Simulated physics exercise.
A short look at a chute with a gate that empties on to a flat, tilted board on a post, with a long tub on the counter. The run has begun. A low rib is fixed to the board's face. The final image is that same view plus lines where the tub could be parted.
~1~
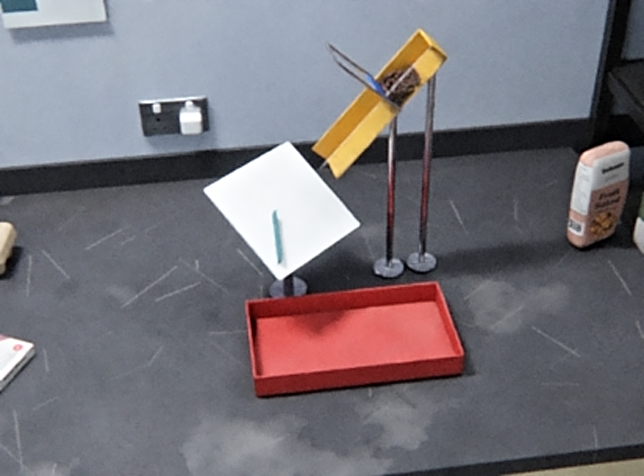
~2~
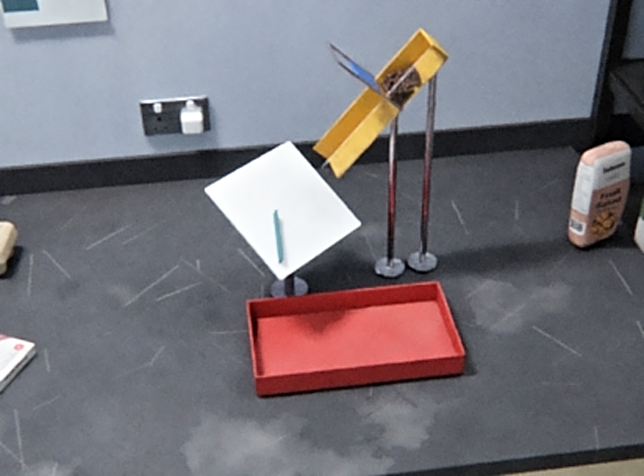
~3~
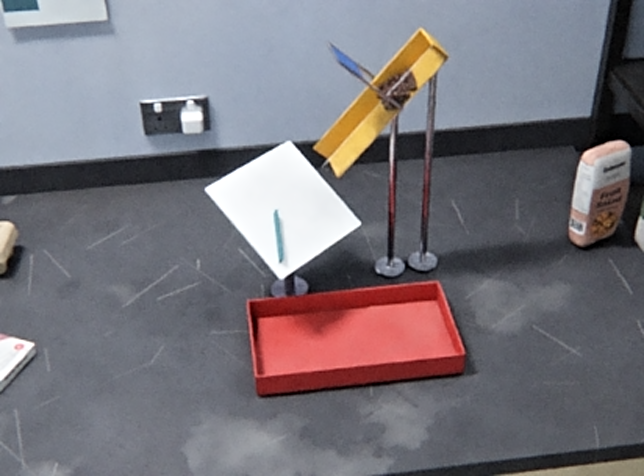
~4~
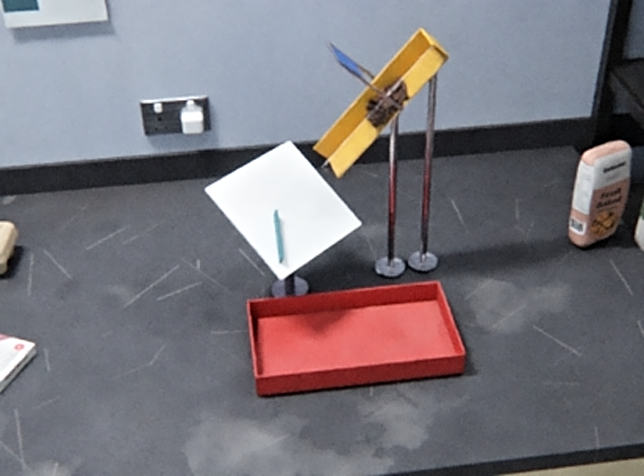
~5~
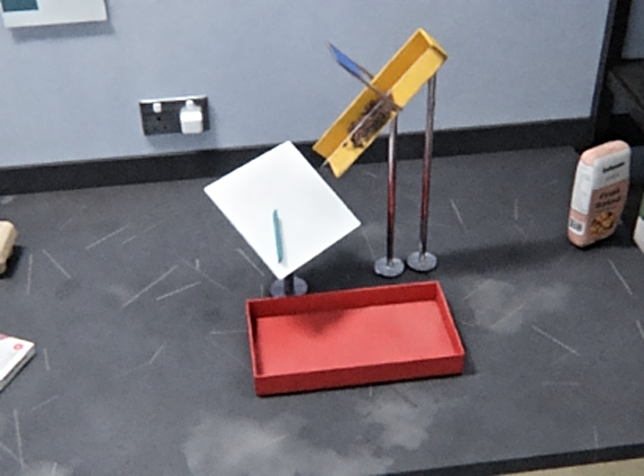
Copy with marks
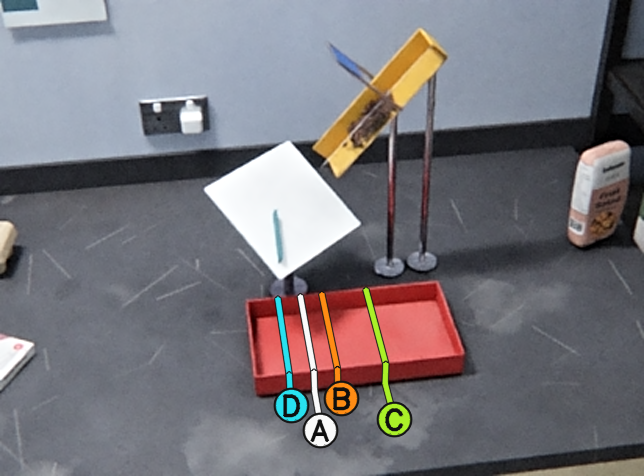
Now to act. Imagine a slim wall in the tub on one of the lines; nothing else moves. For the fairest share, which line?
Line B does it best.
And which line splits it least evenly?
It is D.
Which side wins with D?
The right side.
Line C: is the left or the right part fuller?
More lands on the left.
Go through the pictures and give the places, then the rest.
In the first frame, load behind the gate (398, 83), allspice berries; lip of the chute (332, 169), sloping fairly steeply.
In the second frame, middle of the board (286, 207), tilted fairly steeply; middle of its low edge (323, 251); of its high edge (249, 164).
In the third frame, front corners of the tub (256, 377) and (465, 354), empty; front of the load (386, 106).
In the fourth frame, middle of the load (383, 101); its front (371, 120), roughly a third of the way to the lip; rib from (277, 209) to (283, 259).
In the fifth frame, middle of the load (367, 119); its front (345, 144), roughly two thirds of the way to the lip.
On the marked copy, line A crosses the front rim at (313, 370); line B crosses the front rim at (337, 368); line C crosses the front rim at (385, 363); line D crosses the front rim at (289, 373).
With A, of what is caught, about a tenth on the left of the divider, the larger part on the right.
With B, of what is caught, roughly half on the left of the divider, roughly half on the right.
With C, of what is caught, the larger part on the left of the divider, about a tenth on the right.
With D, of what is caught, just a few on the left of the divider, almost all on the right.
